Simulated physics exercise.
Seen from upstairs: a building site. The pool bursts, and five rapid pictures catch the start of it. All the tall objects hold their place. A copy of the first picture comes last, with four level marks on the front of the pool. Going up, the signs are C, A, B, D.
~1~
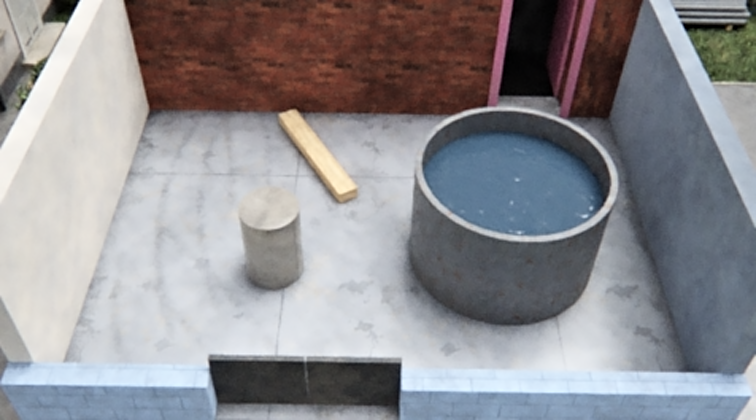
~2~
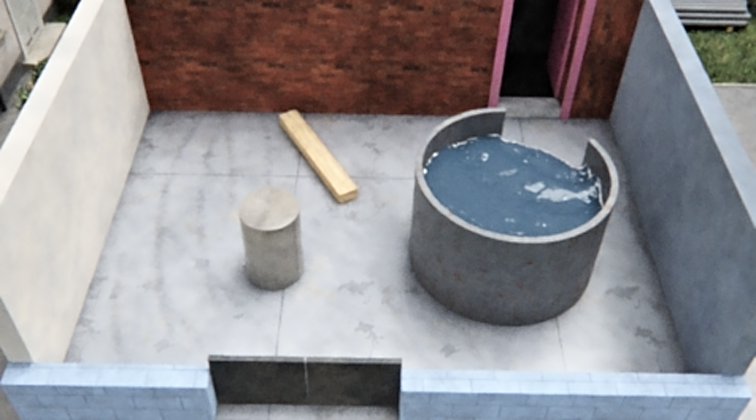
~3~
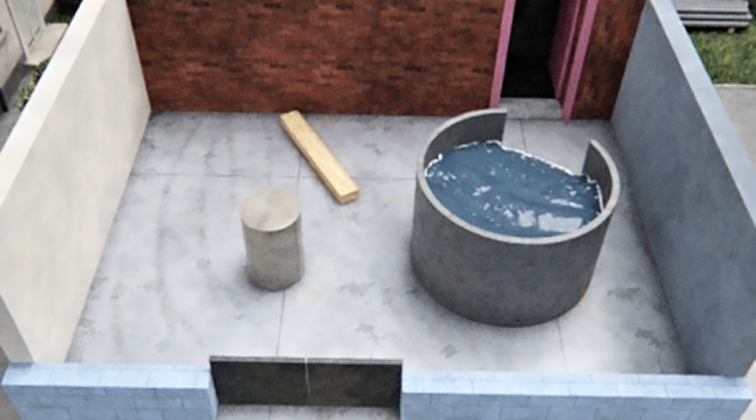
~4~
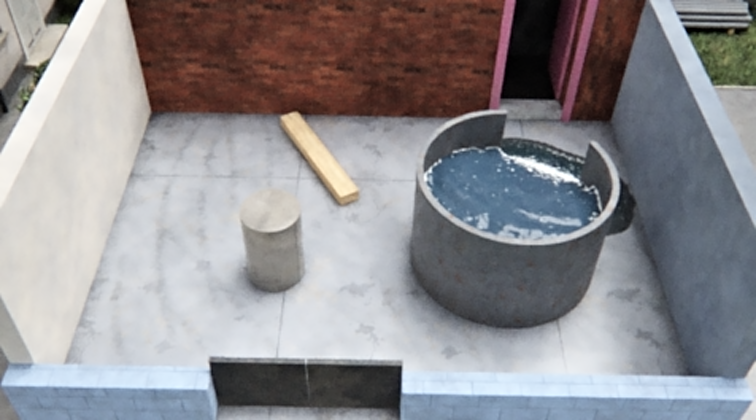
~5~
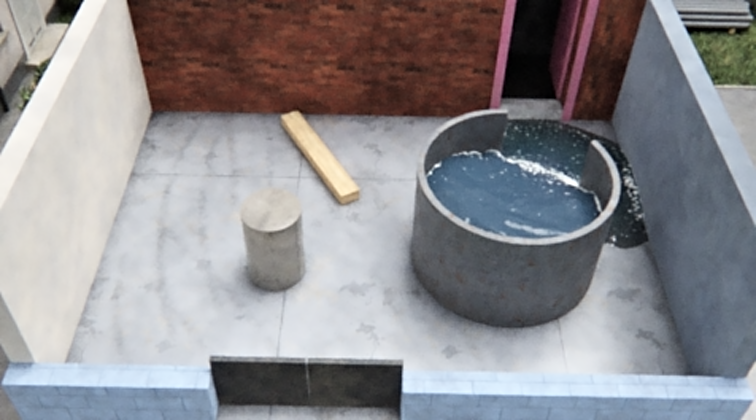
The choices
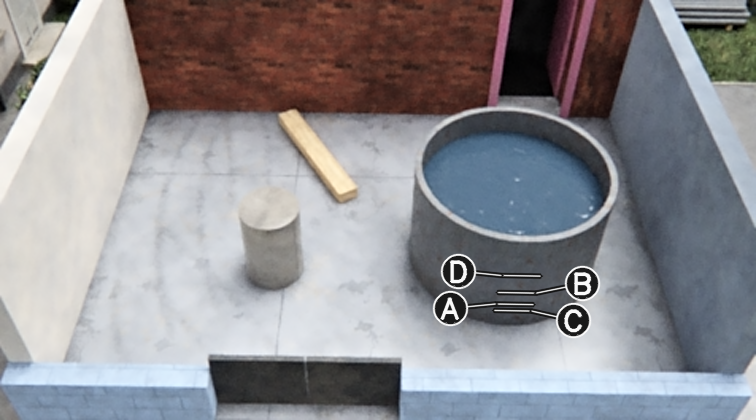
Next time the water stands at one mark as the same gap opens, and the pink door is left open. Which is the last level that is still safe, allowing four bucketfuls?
The answer is level A.
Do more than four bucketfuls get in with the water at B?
Yes, that goes wrong.
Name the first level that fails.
Level B.
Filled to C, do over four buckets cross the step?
No, that is safe.
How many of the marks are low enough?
Two of the four.
On the marked copy, A at (514, 304); B at (517, 292); C at (513, 310); D at (520, 275); from the bottom up C, A, B, D.
Choosing A, a splash gets over, under a bucket.
Choosing B, about 9 bucketfuls get in.
Choosing C, nothing gets over.
Choosing D, dozens of bucketfuls pour in.
